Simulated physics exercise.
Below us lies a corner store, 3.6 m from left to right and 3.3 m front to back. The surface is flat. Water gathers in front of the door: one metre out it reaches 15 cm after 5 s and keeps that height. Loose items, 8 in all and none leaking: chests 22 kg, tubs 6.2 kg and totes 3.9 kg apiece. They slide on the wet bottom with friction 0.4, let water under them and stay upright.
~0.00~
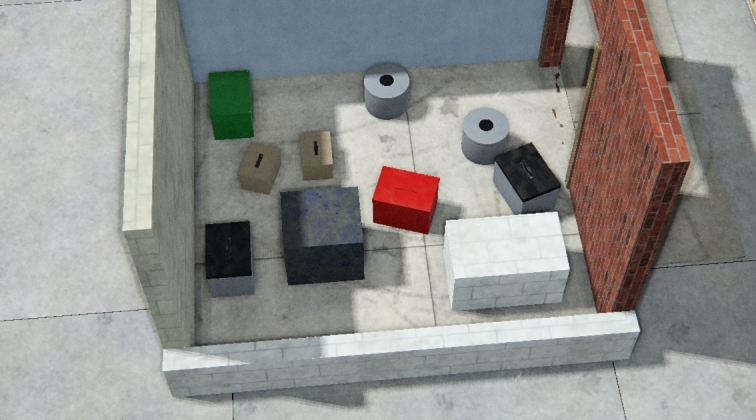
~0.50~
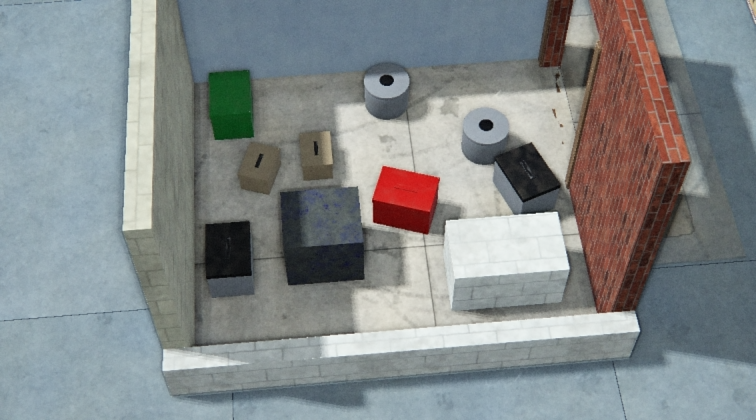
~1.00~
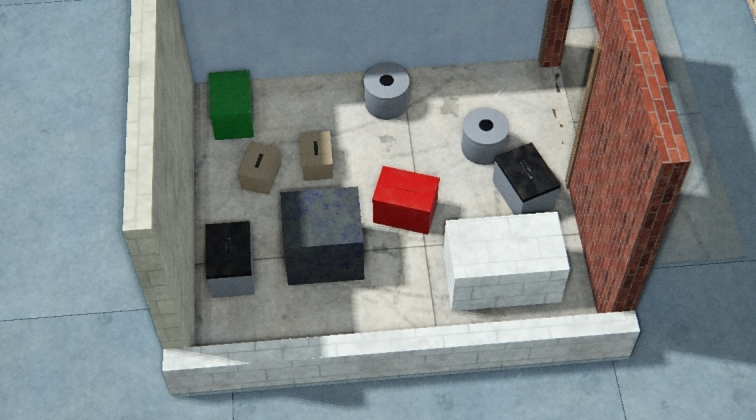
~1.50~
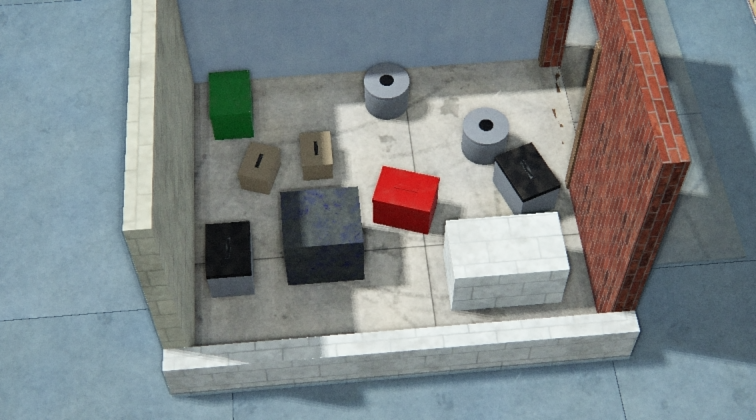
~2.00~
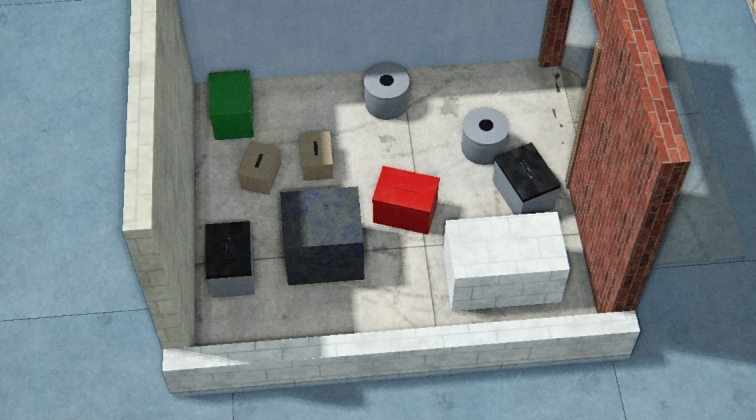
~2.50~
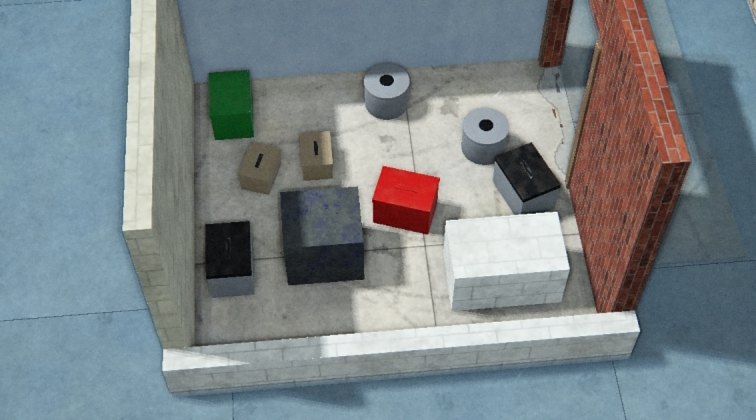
In the video, seen from above, a red chest, a green chest, grey cylinders and several boxes sit on the pale floor of a roofless walled room beside a brick wall, and none of them visibly moves.
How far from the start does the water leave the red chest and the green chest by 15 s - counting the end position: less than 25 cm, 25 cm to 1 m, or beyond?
Red chest moves a short way, green chest travels far.
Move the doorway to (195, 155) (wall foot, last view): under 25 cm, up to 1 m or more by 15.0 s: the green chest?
Then the green chest ends far away.
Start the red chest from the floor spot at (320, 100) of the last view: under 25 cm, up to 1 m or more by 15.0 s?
It gets carried off.
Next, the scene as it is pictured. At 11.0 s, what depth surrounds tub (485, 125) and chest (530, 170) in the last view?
Roughly 10 and 5 cm.
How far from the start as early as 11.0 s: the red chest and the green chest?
Roughly 0 and 100 cm by then.
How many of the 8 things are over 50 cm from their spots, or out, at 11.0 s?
6 of them.
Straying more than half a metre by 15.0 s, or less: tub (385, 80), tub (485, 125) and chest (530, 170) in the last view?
In turn: Past it, past it, short of it.
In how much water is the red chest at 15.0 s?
About 11 cm.
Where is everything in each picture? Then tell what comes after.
The red chest at (406, 188) rests on the ground; the green chest at (230, 93) rests on the ground; 0.0 m2 under water; 0 of 8 have shifted, in the first frame.
The red chest at (406, 188) rests on the ground; the green chest at (230, 93) rests on the ground; water covers 0.0 m2; 0 of 8 have shifted, in the second frame.
The red chest at (406, 188) rests on the ground; the green chest at (230, 93) rests on the ground; 0.0 m2 under water; 0 of 8 have shifted, in the third frame.
The red chest at (406, 188) rests on the ground; the green chest at (230, 93) rests on the ground; water covers 0.0 m2; 0 of 8 have shifted, in the fourth frame.
The red chest at (406, 188) rests on the ground; the green chest at (230, 93) rests on the ground; 0.0 m2 under water; 0 of 8 have shifted, in the fifth frame.
The red chest at (406, 188) rests on the ground; the green chest at (230, 93), on the bottom; 0.0 m2 under water; 0 of 8 have shifted, in the sixth frame.
After 3.5 s the red chest is near (406, 188), 0.0 m from its start, aground; the green chest is near (230, 93), 0.0 m from its start, aground; 0 afloat.
After 6.8 s the red chest is near (406, 188), 0.0 m from its start, aground; the green chest is near (228, 93), 0.0 m from its start, aground; 1 afloat.
After 11.0 s the red chest is near (408, 190), 0.0 m from its start, aground; the green chest is near (231, 167), 0.9 m from its start, afloat; 5 afloat.
After 15.0 s the red chest is near (469, 198), 0.6 m from its start, afloat; the green chest is near (255, 298), 2.4 m from its start, afloat; 8 afloat.
